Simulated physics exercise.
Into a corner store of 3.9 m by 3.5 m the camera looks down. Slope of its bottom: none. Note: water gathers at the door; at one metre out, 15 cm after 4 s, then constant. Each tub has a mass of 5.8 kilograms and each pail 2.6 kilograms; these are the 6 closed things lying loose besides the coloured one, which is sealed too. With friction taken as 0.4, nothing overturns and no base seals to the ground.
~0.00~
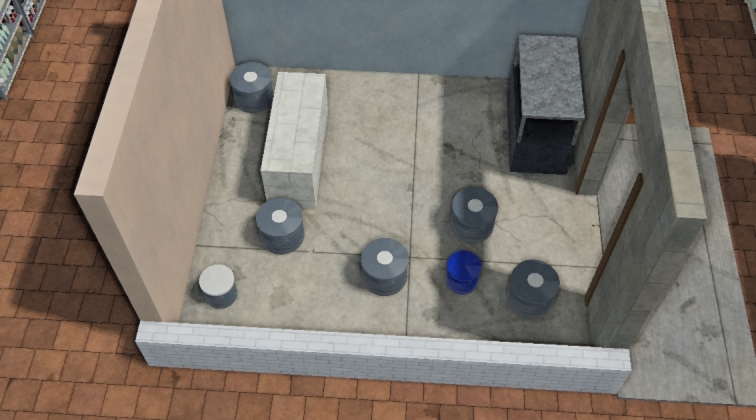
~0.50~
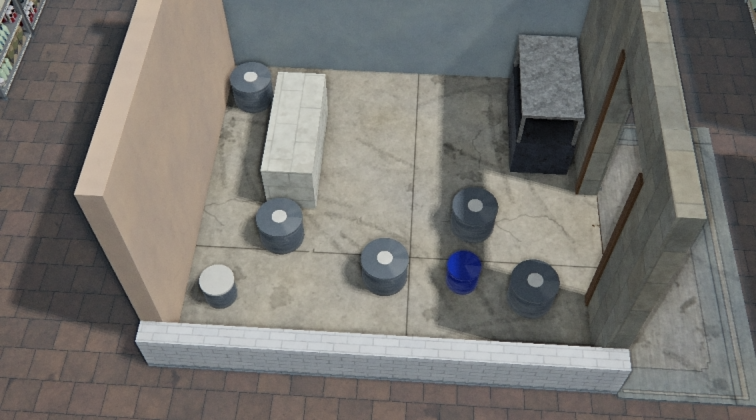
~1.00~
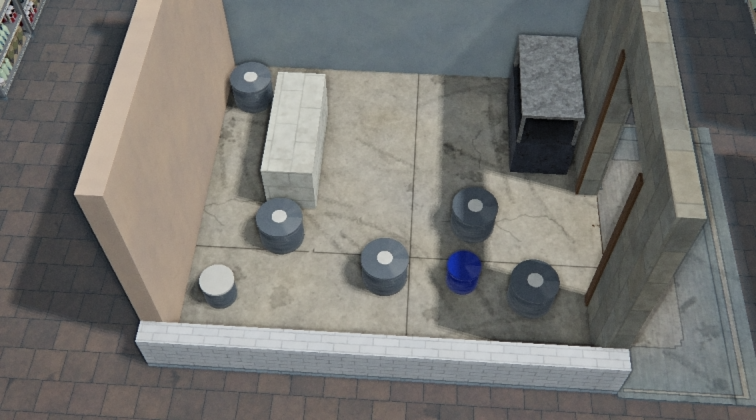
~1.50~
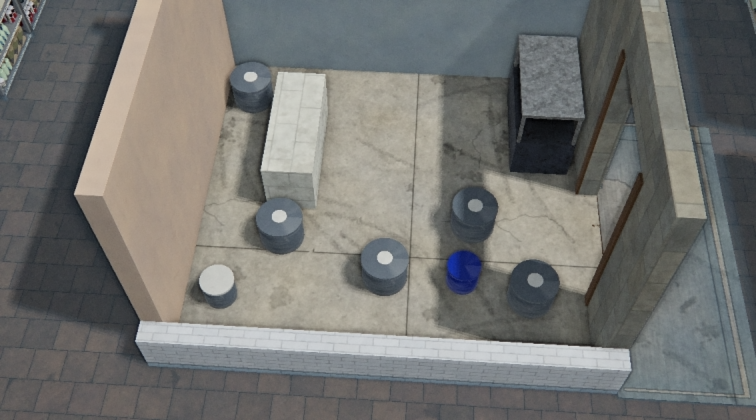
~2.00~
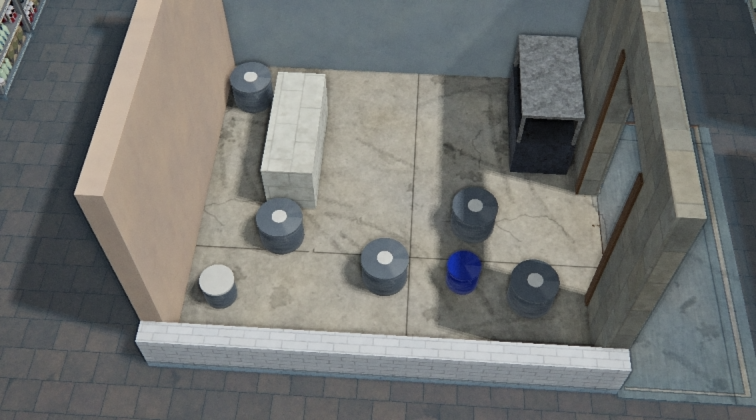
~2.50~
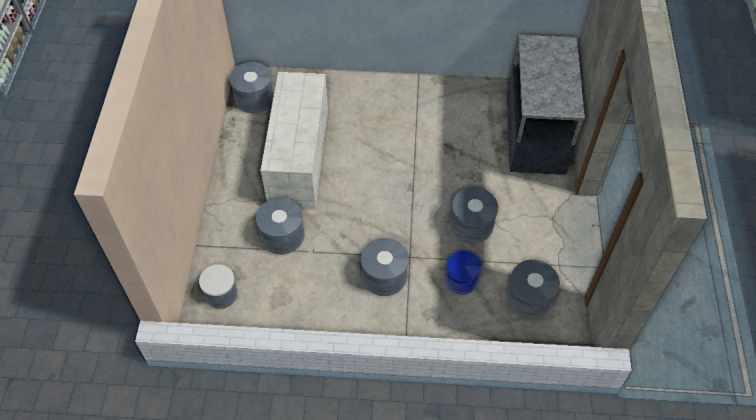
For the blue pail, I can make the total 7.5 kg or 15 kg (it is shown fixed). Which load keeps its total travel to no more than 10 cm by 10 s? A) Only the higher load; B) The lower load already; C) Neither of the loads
Answer: A.
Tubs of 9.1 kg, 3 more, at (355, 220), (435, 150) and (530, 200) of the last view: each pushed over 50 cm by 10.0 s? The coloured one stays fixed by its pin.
In the order given, beyond the mark, then within the mark, and last beyond the mark.
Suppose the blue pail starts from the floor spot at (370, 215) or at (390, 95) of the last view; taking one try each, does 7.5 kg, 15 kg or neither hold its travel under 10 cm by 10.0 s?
In turn: Either load holds; the smaller is enough.
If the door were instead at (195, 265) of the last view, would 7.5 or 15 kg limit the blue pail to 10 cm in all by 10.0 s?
Then only the bigger mass works.
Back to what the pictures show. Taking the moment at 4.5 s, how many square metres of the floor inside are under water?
About 3.5 m2 is covered.
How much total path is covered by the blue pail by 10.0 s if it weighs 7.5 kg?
Adding it all up, something like 30 cm.
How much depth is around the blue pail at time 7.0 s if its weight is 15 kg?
Roughly 5 cm.
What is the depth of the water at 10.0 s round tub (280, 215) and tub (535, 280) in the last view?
8 and 5 cm.
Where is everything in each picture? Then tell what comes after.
The blue pail at (464, 265) rests on the ground; 0.0 m2 under water; 0 of 7 have shifted, in the first picture.
The blue pail at (464, 265), on the bottom; water covers 0.0 m2; 0 of 7 have shifted, in the second picture.
The blue pail at (464, 265) rests on the ground; water covers 0.0 m2; 0 of 7 have shifted, in the third picture.
The blue pail at (464, 265), on the bottom; water covers 0.0 m2; 0 of 7 have shifted, in the fourth picture.
The blue pail at (464, 265), on the bottom; water covers 0.0 m2; 0 of 7 have shifted, in the fifth picture.
The blue pail at (464, 265), on the bottom; 0.2 m2 under water; 0 of 7 have shifted, in the sixth picture.
After 3.5 s the blue pail would be 0 cm from its start with 7.5 kg and 0 cm from its start with 15 kg; 0 cm of water round it then.
After 4.5 s the blue pail would be 0 cm from its start with 7.5 kg and 0 cm from its start with 15 kg; 4 cm of water round it then.
After 7.0 s the blue pail would be 23 cm from its start with 7.5 kg and 0 cm from its start with 15 kg; 5 cm of water round it then.
After 10.0 s the blue pail would be 32 cm from its start with 7.5 kg and 0 cm from its start with 15 kg; 5 cm of water round it then.
